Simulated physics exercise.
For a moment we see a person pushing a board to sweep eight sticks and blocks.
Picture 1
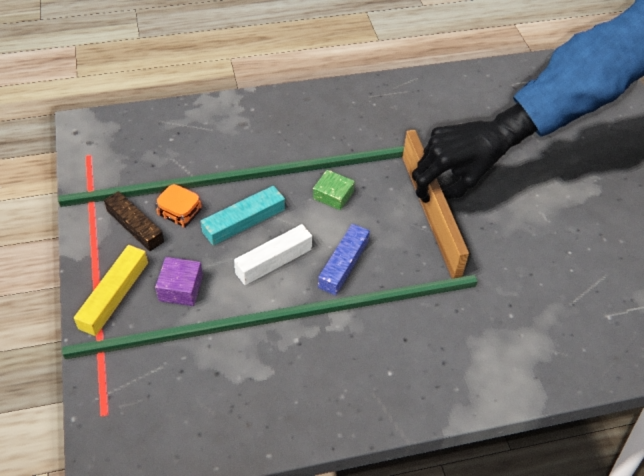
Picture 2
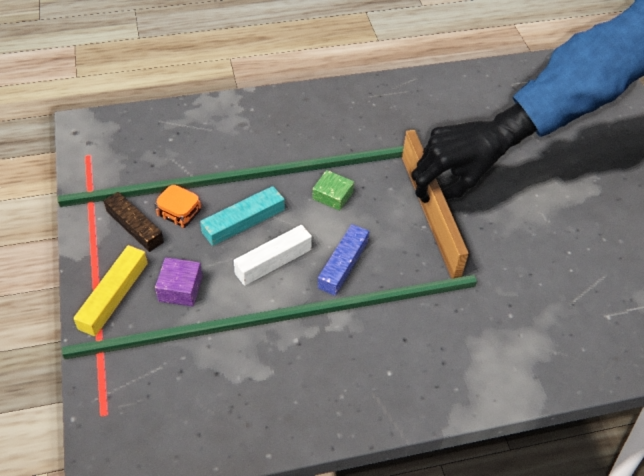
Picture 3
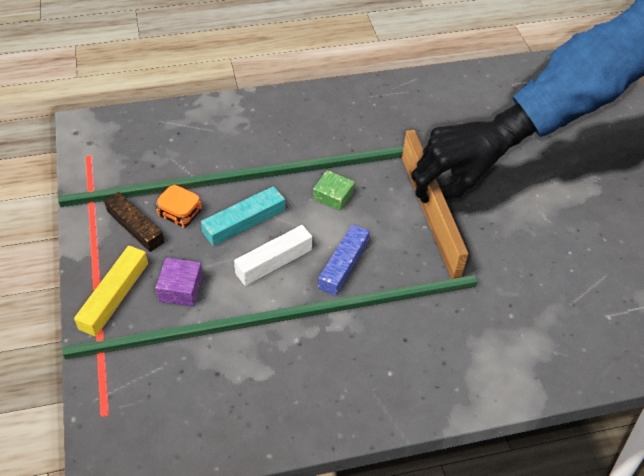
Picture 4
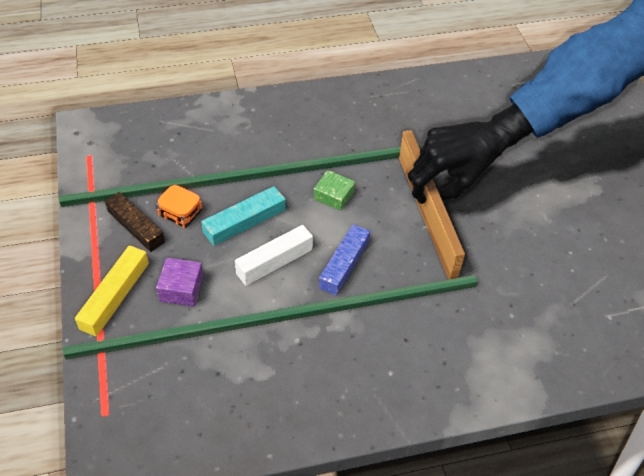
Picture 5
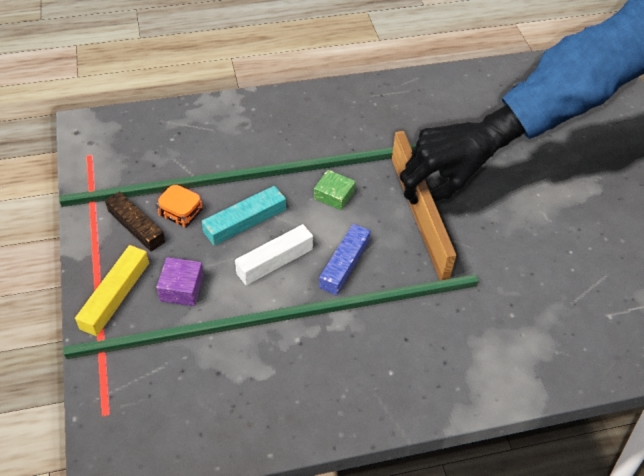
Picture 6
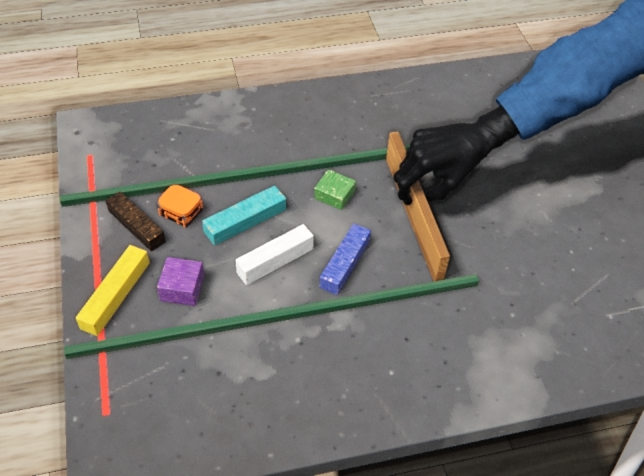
A black-gloved hand slides a wooden board slightly left toward eight scattered colourful sticks and blocks.
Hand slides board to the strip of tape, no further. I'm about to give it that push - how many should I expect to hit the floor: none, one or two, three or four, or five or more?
Expect five or more.
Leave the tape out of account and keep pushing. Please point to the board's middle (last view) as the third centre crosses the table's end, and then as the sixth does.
Pixels, in order: Around (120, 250), around (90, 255).
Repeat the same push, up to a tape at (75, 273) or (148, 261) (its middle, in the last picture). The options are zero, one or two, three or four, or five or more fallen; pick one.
Number down, tape by tape: More than four / either one or two.
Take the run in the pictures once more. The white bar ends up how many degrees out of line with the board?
About 0°.
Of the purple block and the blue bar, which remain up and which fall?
The purple block comes off, while the blue bar keeps its place.
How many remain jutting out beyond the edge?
The count is 1.
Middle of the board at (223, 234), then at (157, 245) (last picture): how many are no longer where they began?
First 8 and then 8.
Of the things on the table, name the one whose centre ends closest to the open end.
Going by centres, it is the white bar.
Early on, none off yet; yellow bar at rest near (114, 289); black bar at rest near (136, 221); purple block at rest near (181, 281).
A while later, none off yet; yellow bar travelled a little near (72, 313); black bar travelled a little near (116, 221); purple block travelled about its own width near (147, 291).
Finally, the number that fall off is five or more; lost, turquoise bar, orange case, purple block, black bar and yellow bar.
